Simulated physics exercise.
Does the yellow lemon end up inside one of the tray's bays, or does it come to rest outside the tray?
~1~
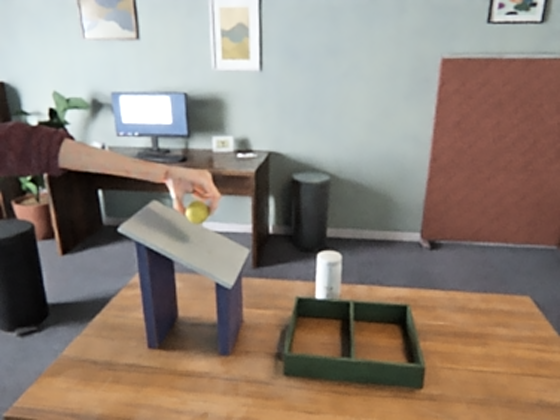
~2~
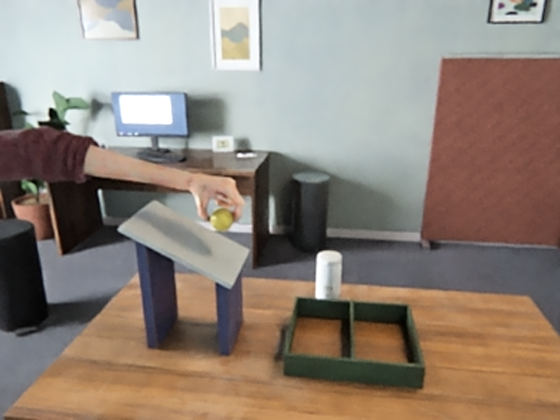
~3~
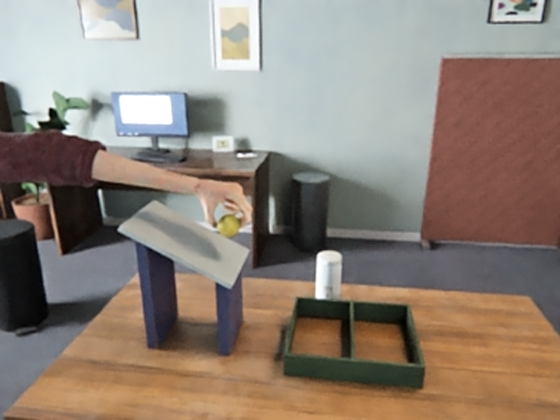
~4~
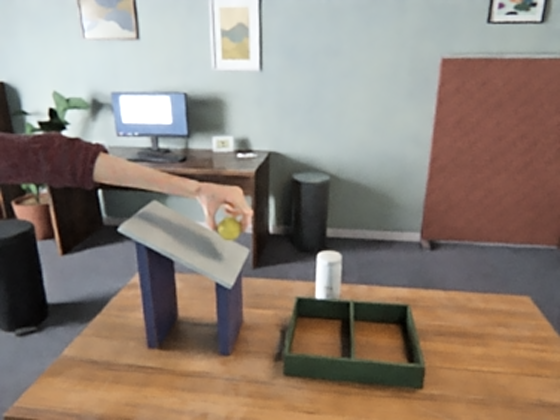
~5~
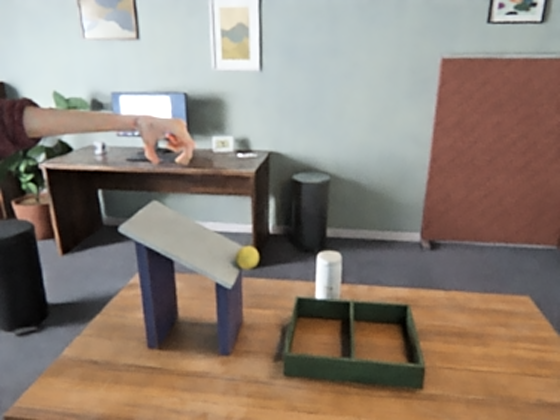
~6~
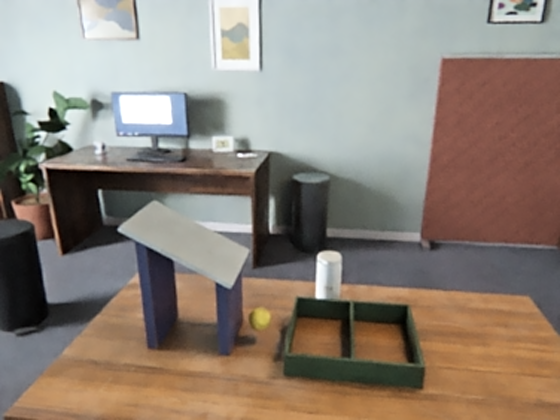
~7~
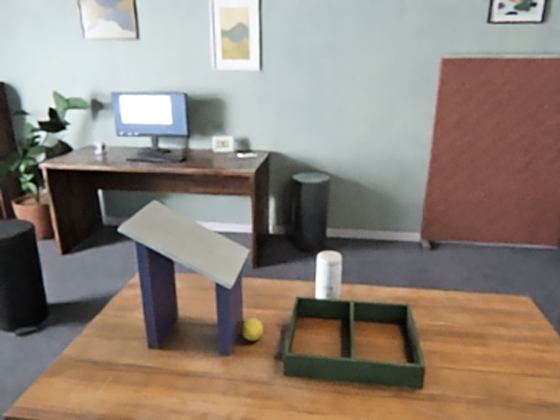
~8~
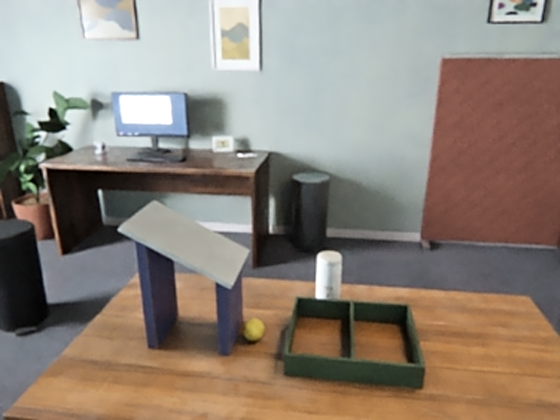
It comes to rest outside the tray, on the table between the ramp and the green tray.
A hand releasing a yellow lemon low on a tilted board, the lemon dropping off and resting on the table outside the tray.
